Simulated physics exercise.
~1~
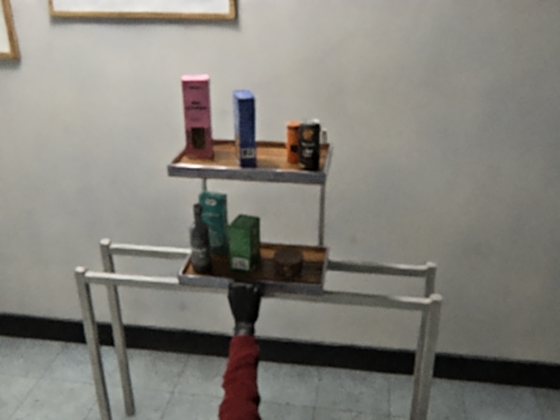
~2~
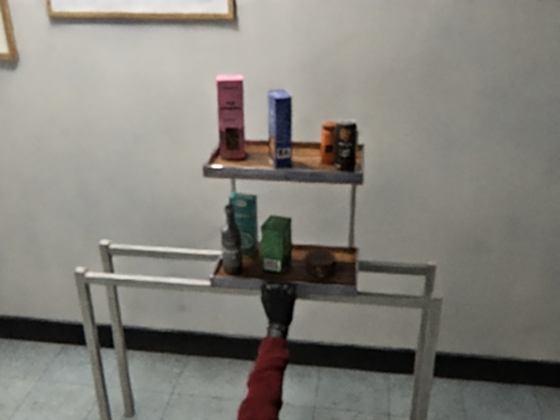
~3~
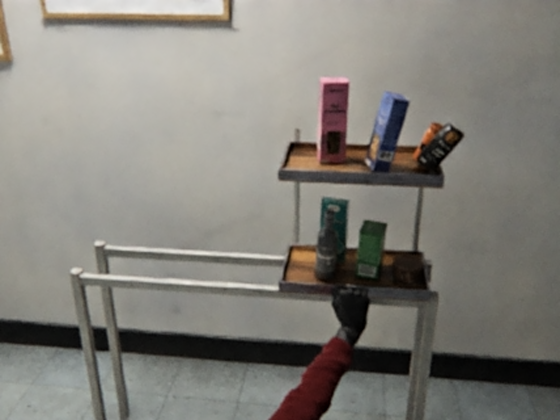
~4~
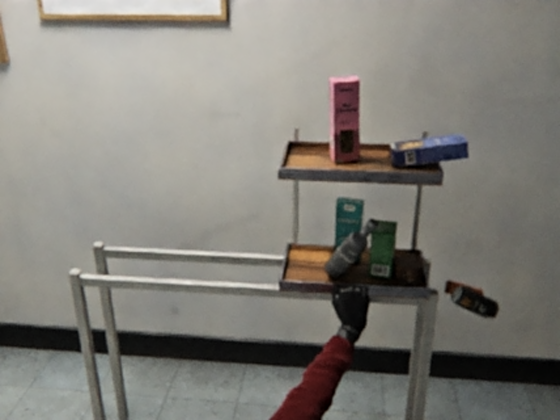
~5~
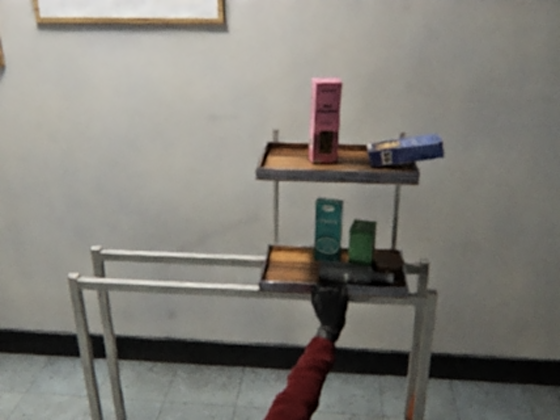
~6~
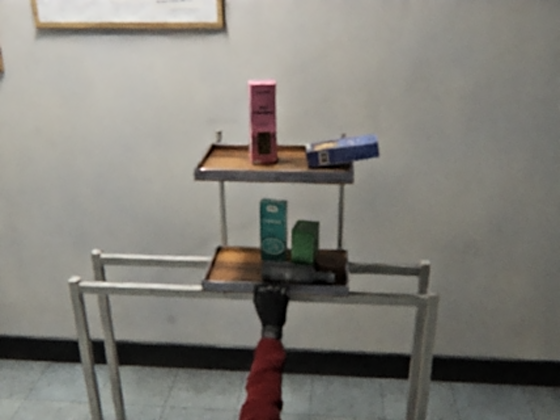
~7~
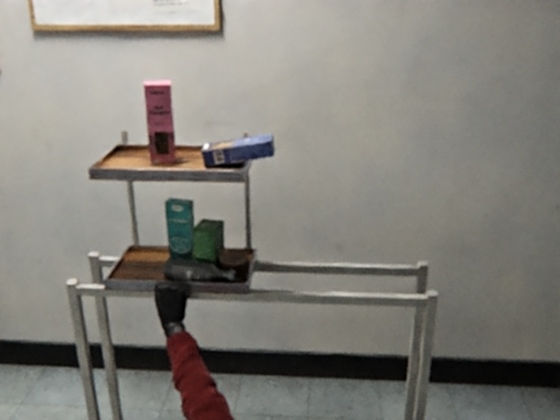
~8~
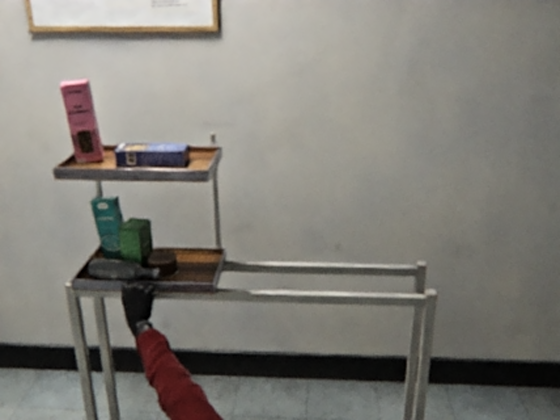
Against a grey wall, a gloved hand sliding a two-tier tray right, then left, toppling a bottle and packet, spilling two containers.
